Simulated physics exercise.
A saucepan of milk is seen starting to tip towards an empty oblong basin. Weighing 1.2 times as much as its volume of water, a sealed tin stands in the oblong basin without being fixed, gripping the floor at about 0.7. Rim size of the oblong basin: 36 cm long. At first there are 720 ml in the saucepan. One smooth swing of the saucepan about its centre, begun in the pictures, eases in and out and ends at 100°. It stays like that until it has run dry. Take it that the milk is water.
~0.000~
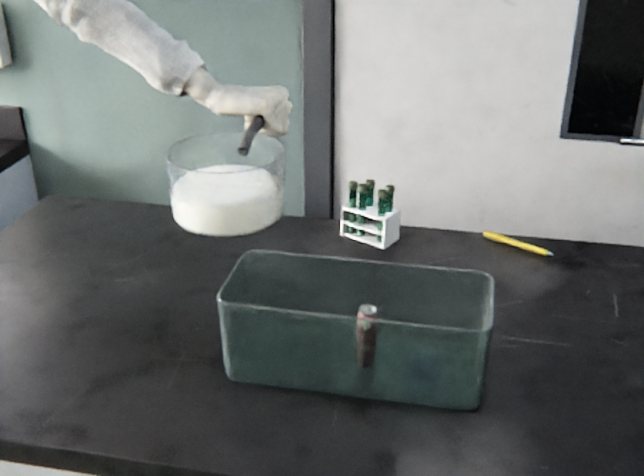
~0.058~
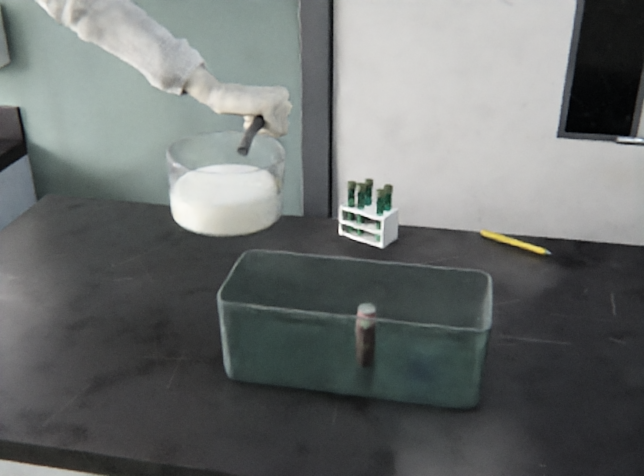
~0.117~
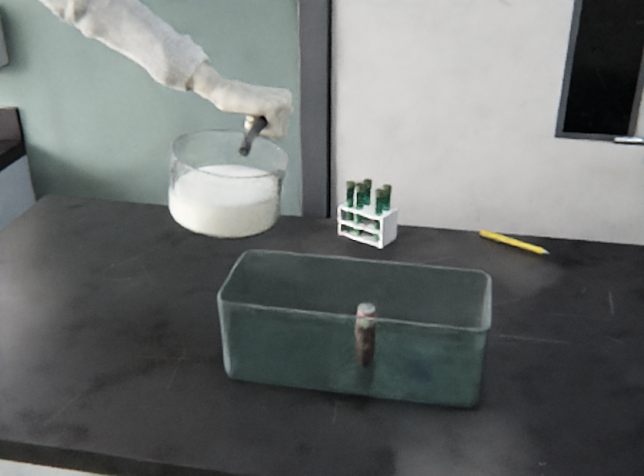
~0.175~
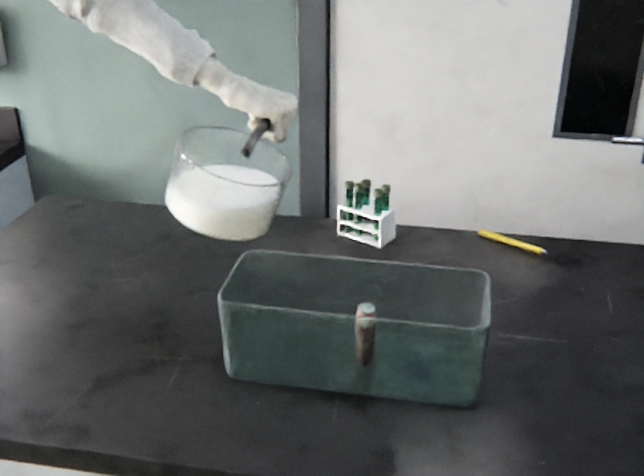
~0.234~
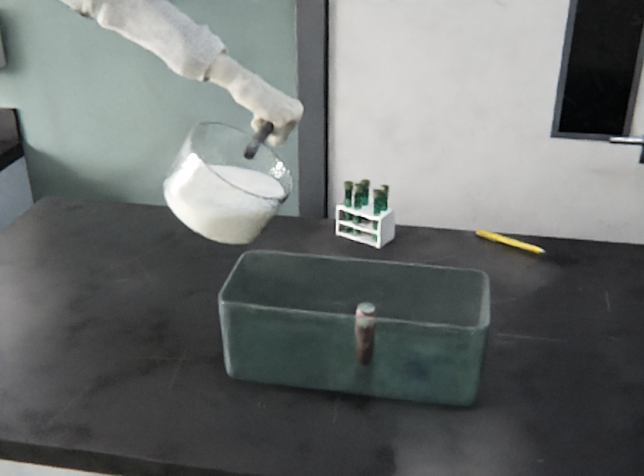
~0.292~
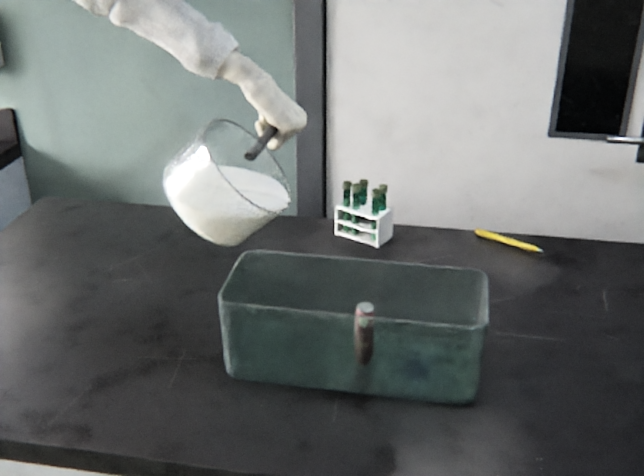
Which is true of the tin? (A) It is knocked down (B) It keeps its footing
Answer: B.
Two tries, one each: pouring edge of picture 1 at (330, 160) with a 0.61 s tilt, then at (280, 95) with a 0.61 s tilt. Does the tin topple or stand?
In the first try it comes down; in the second it remains standing.
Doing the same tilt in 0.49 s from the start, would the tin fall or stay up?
The tin stays on its base.
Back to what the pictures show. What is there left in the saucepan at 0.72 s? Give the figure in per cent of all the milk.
Close to 14 in a hundred.
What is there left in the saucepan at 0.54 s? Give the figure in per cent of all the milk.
38 %.
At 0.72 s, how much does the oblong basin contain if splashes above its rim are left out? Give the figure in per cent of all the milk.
Reading: Approx. 76 %.
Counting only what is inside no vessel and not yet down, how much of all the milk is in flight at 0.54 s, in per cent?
Roughly 38 percent.
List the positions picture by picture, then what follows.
In the first picture, it leans 0°; its right rim is at (282, 157); the milk meets the walls at (178, 179) and (281, 187); the oblong basin's rim runs from (231, 275) to (492, 302); the tin's top is at (367, 312).
In the second picture, it leans 2°; its right rim is at (283, 159); the milk meets the walls at (177, 179) and (281, 187).
In the third picture, it leans 9°; its right rim is at (286, 166); the milk meets the walls at (177, 179) and (281, 189).
In the fourth picture, it leans 19°; its right rim is at (289, 177); the milk meets the walls at (175, 178) and (282, 191).
In the fifth picture, it leans 32°; its right rim is at (290, 192); the milk meets the walls at (171, 174) and (284, 193).
In the sixth picture, it leans 47°; its right rim is at (287, 206); the milk meets the walls at (174, 168) and (286, 196).
By 0.54 s the tilt is 96° and 37 per cent is still to pour; the tin stands where it began.
By 0.72 s the tilt is 100° and 15 per cent is still to pour; the tin stands where it began.
By 0.91 s the tilt is 100° and 3 per cent is still to pour; the tin stands where it began.
By 1.11 s the tilt is 100° and 1 per cent is still to pour; the tin stands where it began.
At rest the tin stands where it began.
